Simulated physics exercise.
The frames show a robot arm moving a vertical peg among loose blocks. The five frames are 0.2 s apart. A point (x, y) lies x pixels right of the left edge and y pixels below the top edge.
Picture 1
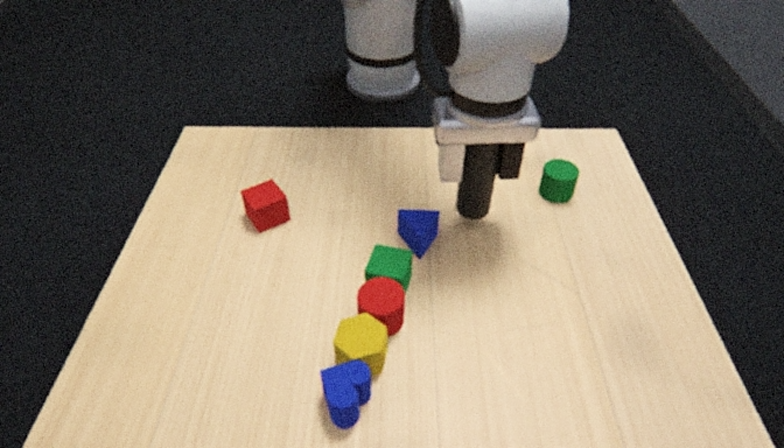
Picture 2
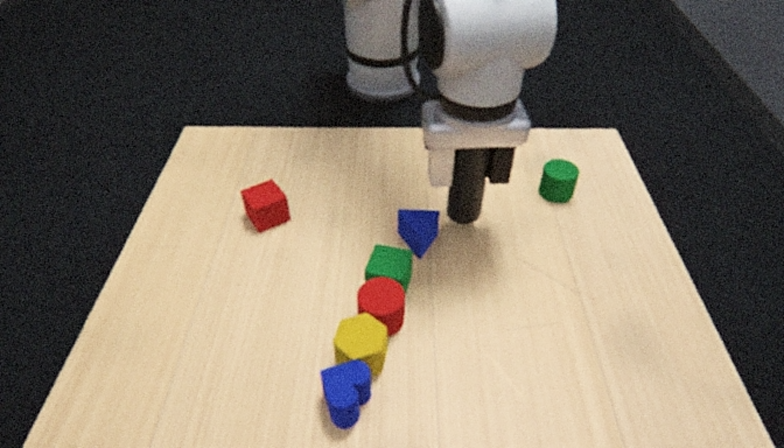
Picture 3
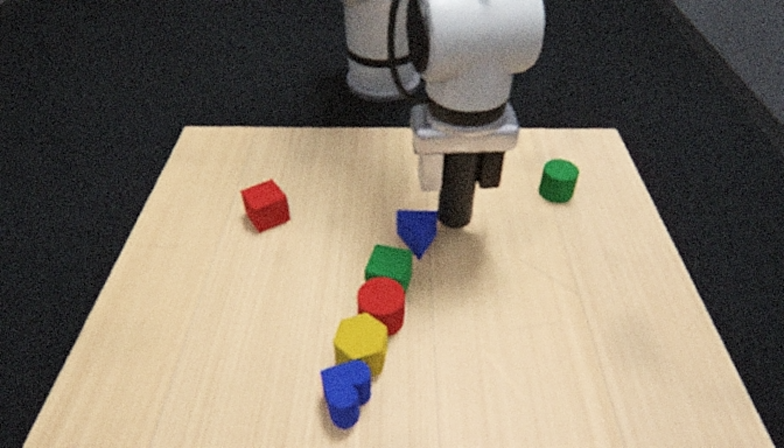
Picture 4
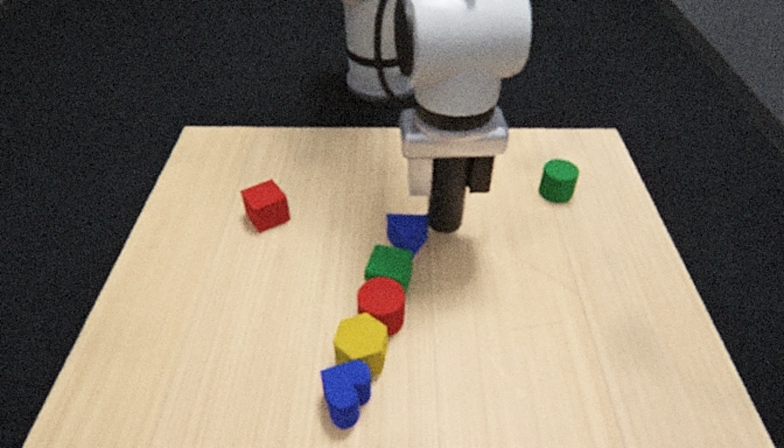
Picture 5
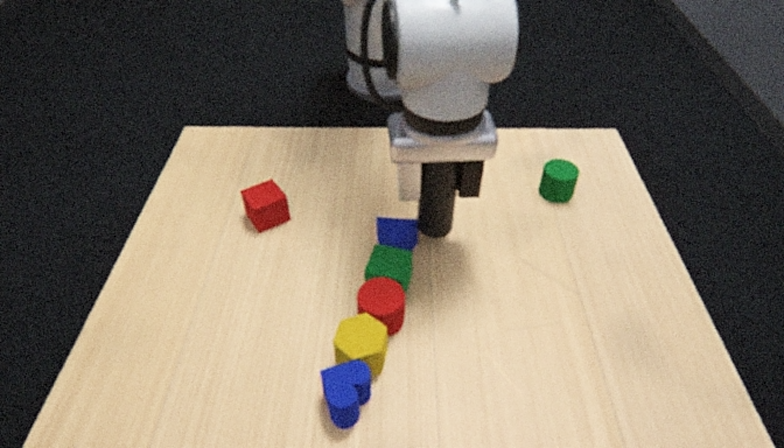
On a wooden table, a robot arm's dark peg pushes a blue block left.
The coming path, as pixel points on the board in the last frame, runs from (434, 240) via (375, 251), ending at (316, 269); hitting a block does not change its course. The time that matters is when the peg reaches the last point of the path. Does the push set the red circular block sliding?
That would be a no.
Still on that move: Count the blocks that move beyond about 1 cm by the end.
That's one.
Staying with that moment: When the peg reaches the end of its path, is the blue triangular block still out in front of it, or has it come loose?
It rides in front to the end.
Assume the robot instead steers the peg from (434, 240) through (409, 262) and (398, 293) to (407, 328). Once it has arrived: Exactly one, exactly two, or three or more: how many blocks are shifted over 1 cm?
At least three of them.
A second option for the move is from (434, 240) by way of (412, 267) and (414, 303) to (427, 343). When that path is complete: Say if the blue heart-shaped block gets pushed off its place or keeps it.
It is shoved along.
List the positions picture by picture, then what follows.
Peg's lower end (473, 208); red circular block (381, 295); blue triangular block (419, 218), in the first frame.
Peg (464, 213); blocks still, in the second frame.
Peg (454, 217); blocks still, in the third frame.
Peg (445, 222); blue triangular block (408, 223), in the fourth frame.
Peg (435, 226); red circular block (381, 295); blue triangular block (397, 227), in the fifth frame.
The first path, step by step. One third of the way, peg (393, 233); blue triangular block (363, 232), turned 55° anticlockwise.
Two thirds of the way, peg (354, 243); blue triangular block (322, 242), turned 60° anticlockwise.
At the end, peg (314, 256); red circular block still; blue triangular block (279, 254), turned 50° anticlockwise.
